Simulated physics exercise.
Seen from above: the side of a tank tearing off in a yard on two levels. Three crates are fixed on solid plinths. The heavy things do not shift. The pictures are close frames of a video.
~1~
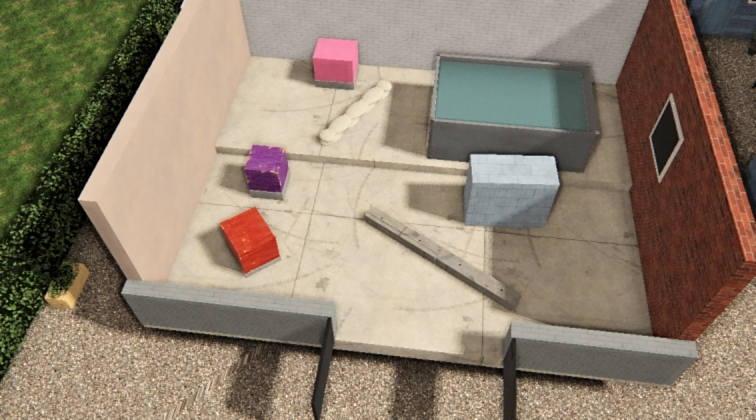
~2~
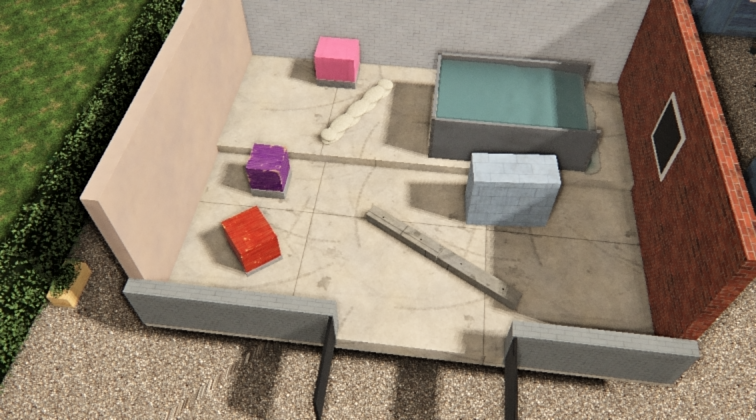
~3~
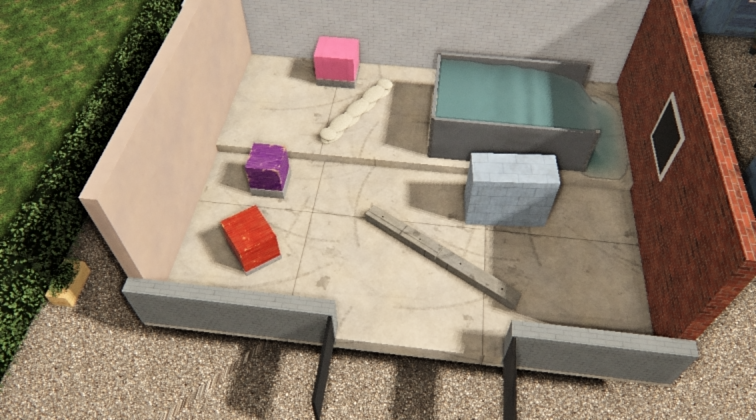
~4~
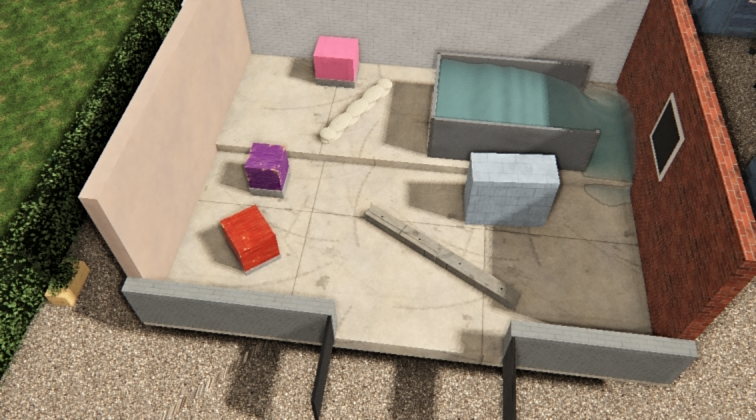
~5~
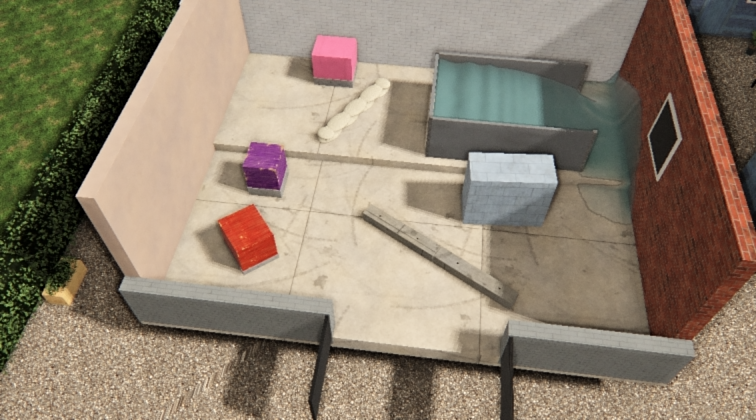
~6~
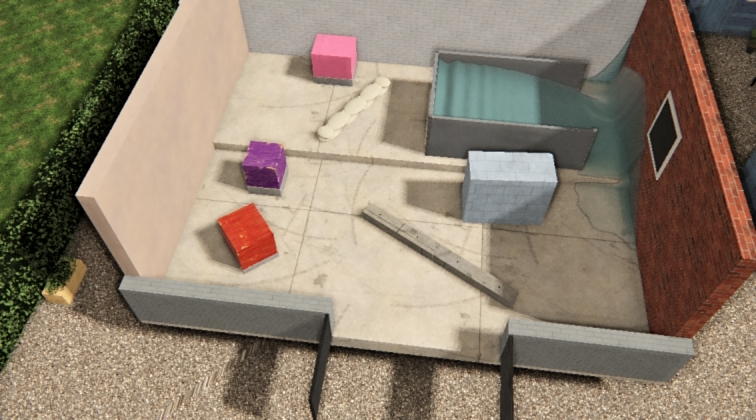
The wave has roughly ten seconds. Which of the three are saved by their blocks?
In the end: The pink crate is wetted; the red crate is wetted; the purple crate escapes dry.
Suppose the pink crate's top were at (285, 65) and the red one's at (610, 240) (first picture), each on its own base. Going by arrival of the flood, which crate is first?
It is the red one.
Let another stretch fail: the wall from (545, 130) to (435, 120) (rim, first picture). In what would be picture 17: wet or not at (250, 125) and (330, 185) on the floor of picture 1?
In that order: Free of water, wet.
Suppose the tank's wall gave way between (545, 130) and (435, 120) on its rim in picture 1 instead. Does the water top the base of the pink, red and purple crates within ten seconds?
One by one: The pink crate remains dry; the red crate is wetted; the purple crate is soaked.
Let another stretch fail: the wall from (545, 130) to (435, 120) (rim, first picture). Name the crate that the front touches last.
The pink-painted one.
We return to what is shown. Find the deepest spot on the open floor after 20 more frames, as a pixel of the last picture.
Around (366, 67).
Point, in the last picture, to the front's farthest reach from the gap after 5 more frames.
Close to (652, 358).
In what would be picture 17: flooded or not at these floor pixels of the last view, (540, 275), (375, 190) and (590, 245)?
As listed: Awash, dry, covered.
A moment on, water covers 20 % of the floor; the pink crate not reached, the red crate not reached, the purple crate not reached.
Next, water covers 30 % of the floor; the pink crate water round its plinth, the red crate not reached, the purple crate not reached.
Then, water covers 55 % of the floor; the pink crate water round its plinth, the red crate not reached, the purple crate not reached.
Later, water covers 90 % of the floor; the pink crate water round its plinth, the red crate water round its plinth, the purple crate water round its plinth.
In the end, water covers 95 % of the floor; the pink crate was topped, the red crate was topped, the purple crate stayed above the water.
